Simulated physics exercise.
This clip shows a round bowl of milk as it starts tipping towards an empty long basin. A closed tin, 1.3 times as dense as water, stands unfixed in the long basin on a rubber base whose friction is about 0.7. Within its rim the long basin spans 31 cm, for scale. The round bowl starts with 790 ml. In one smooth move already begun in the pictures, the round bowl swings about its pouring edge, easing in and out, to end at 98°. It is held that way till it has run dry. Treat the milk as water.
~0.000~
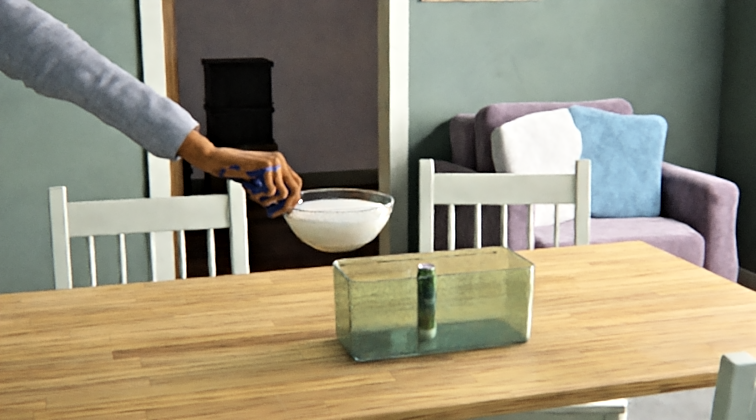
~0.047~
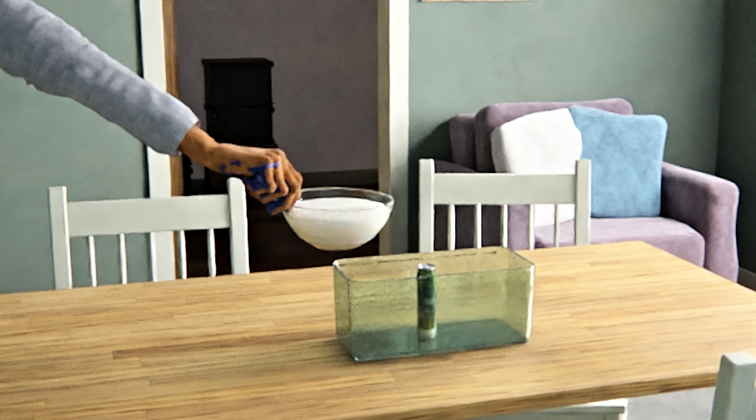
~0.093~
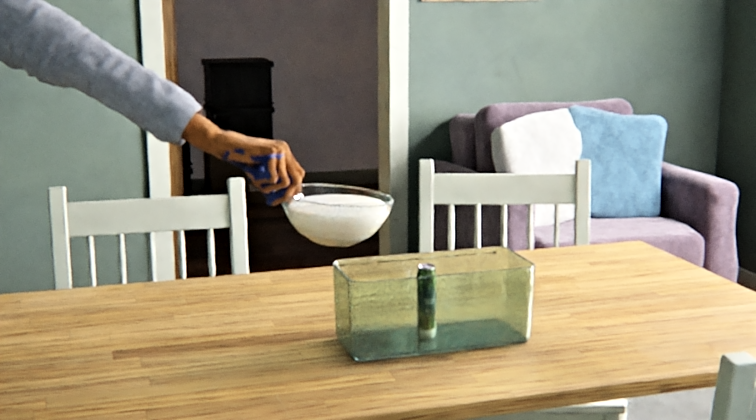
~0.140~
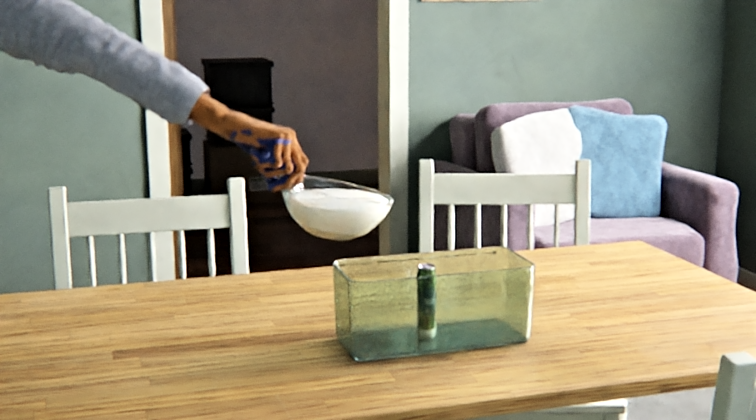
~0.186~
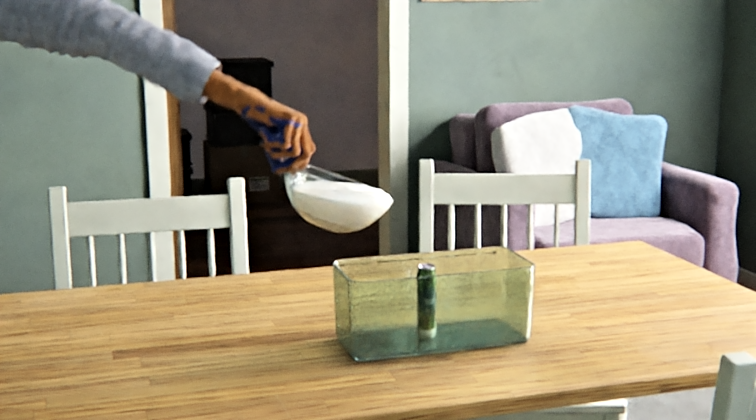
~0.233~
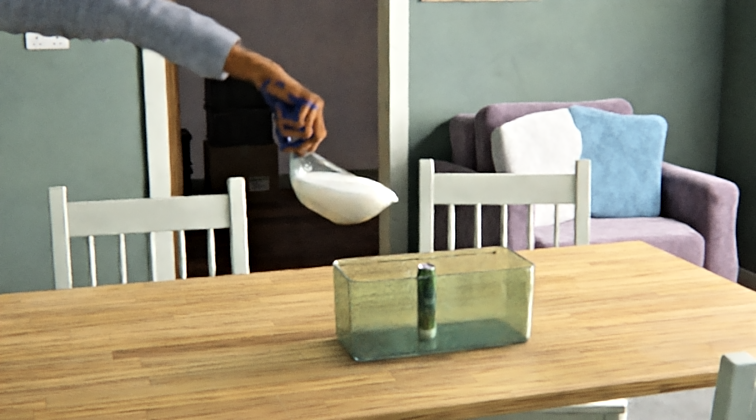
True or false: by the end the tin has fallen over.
False.
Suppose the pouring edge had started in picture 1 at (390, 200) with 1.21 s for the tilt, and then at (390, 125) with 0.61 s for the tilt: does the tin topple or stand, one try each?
In the first try it remains standing; in the second it comes down.
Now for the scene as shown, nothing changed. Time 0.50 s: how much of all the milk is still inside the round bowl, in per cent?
About 22 percent.
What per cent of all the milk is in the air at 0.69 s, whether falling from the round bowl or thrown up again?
I'd say some 7 per cent is in the air.
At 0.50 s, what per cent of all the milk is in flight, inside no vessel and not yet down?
My guess is roughly 62 %.
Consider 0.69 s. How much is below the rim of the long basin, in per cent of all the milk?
Looks like about 92 % of the whole amount.
Then, 0.50 s in, the tilt is 90° and 22 per cent is still to pour; the tin stands where it began.
Then, 0.69 s in, the tilt is 98° and 0 per cent is still to pour; the tin stands where it began.
Then, 0.89 s in, the tilt is 98° and 0 per cent is still to pour; the tin stands where it began.
Then, 1.11 s in, the tilt is 98° and 0 per cent is still to pour; the tin stands where it began.
Finally, the tin stands where it began.
